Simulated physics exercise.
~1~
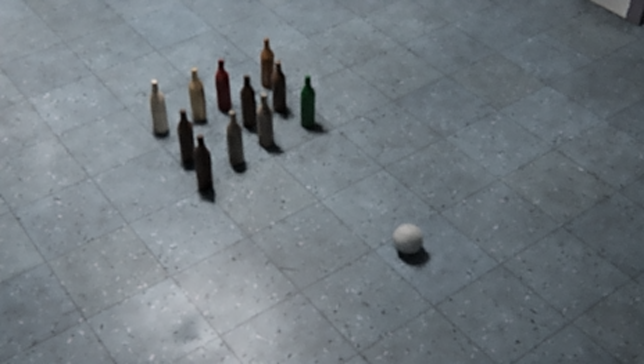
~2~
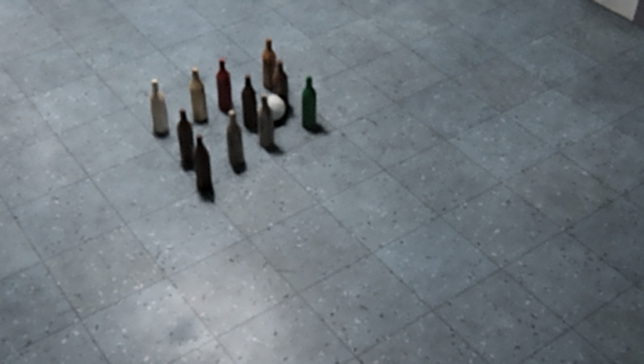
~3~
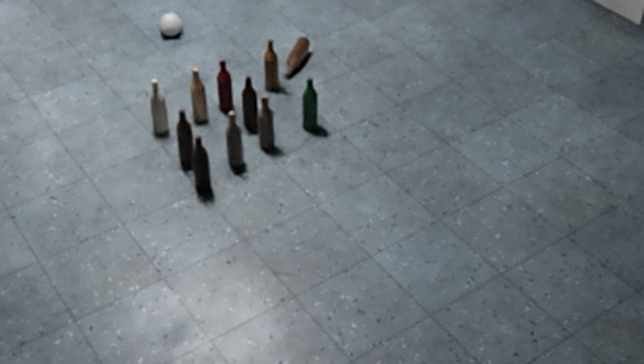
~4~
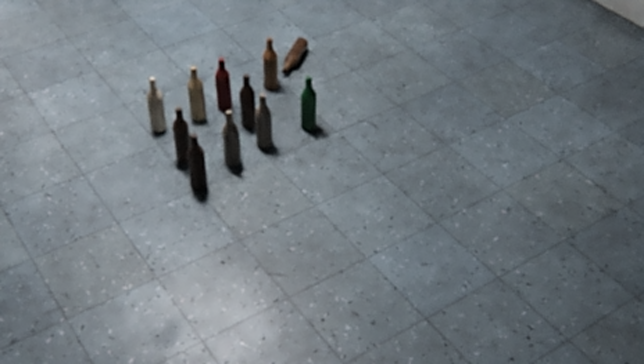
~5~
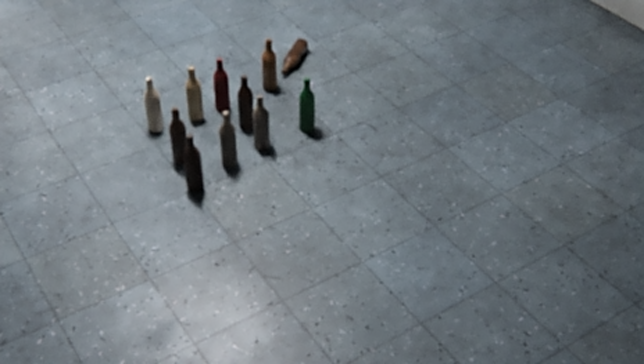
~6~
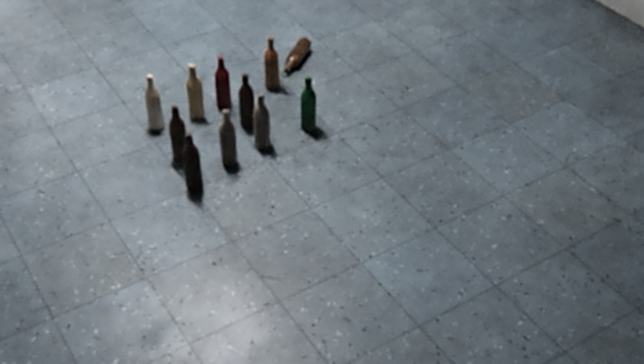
A pale ball rolled up and left across a grey tiled floor into a cluster of bottle-shaped skittles, knocking over a dark one at the back before rolling out of view, while the green, red and other skittles stayed standing.
